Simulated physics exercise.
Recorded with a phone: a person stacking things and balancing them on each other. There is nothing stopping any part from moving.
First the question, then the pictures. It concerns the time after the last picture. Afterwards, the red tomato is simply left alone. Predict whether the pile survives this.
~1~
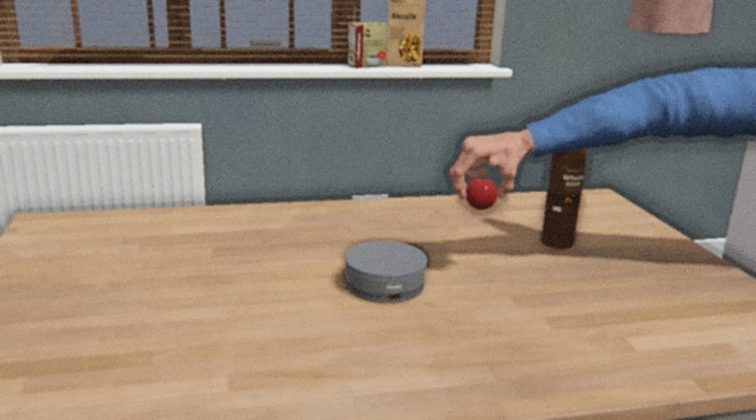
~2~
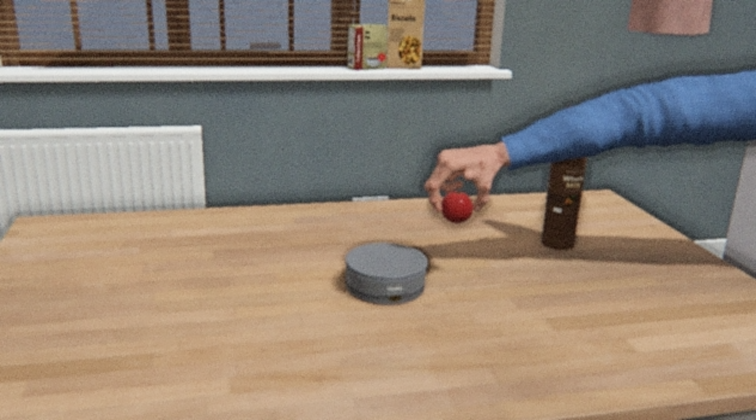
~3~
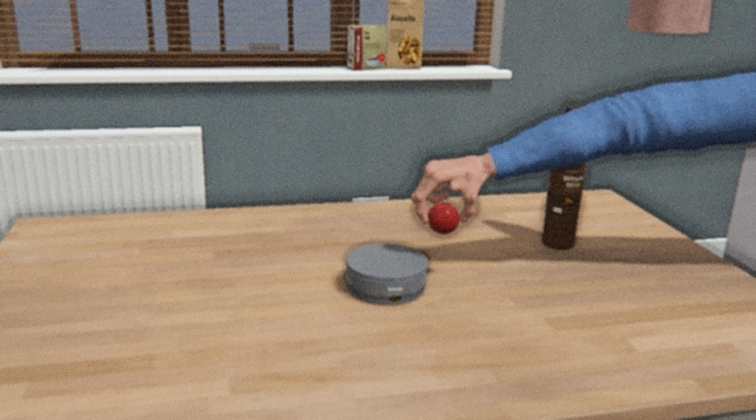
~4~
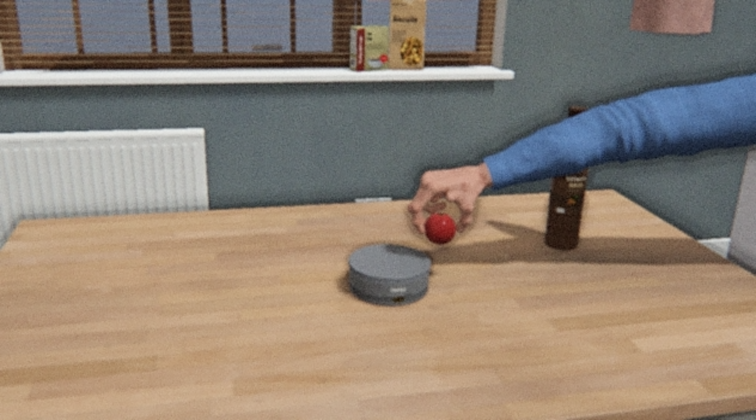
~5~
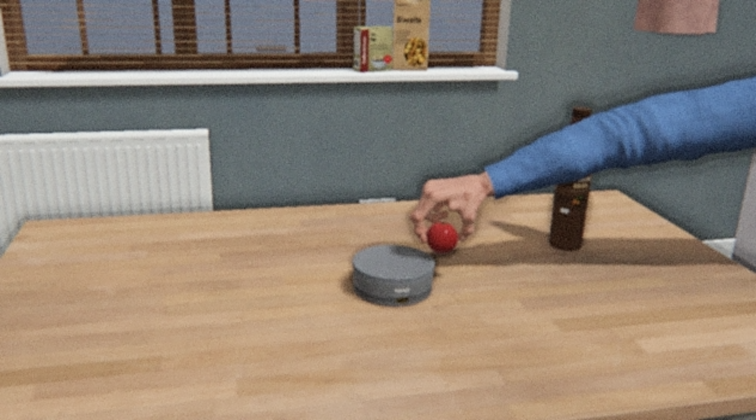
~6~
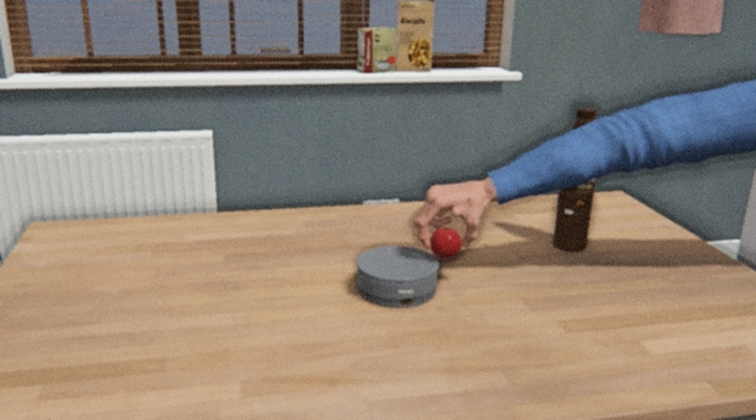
It is going to shed something.
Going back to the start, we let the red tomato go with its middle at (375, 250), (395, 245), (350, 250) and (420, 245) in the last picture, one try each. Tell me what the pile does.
Result per case: First still standing, second still standing, third toppled, fourth still standing.
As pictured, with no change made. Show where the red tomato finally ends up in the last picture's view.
Near (463, 271).
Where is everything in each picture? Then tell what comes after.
The first picture shows still above its spot; red tomato (481, 194); grey tub (385, 271).
The second picture shows still above its spot; red tomato (457, 208); grey tub (386, 273).
The third picture shows still above its spot; red tomato (443, 219); grey tub (386, 273).
The fourth picture shows still above its spot; red tomato (440, 229); grey tub (389, 274).
The fifth picture shows still above its spot; red tomato (442, 238); grey tub (393, 275).
The sixth picture shows in place under the hand; red tomato (446, 243); grey tub (397, 276).
Then, 0.20 s on from there, red tomato shifted a little near (452, 252).
Then, 0.30 s on from there, red tomato now fallen.
In the end, fallen, red tomato; the other 2 unmoved. At the end, from the last picture's camera, red tomato near (463, 271). The pile loses its balance.
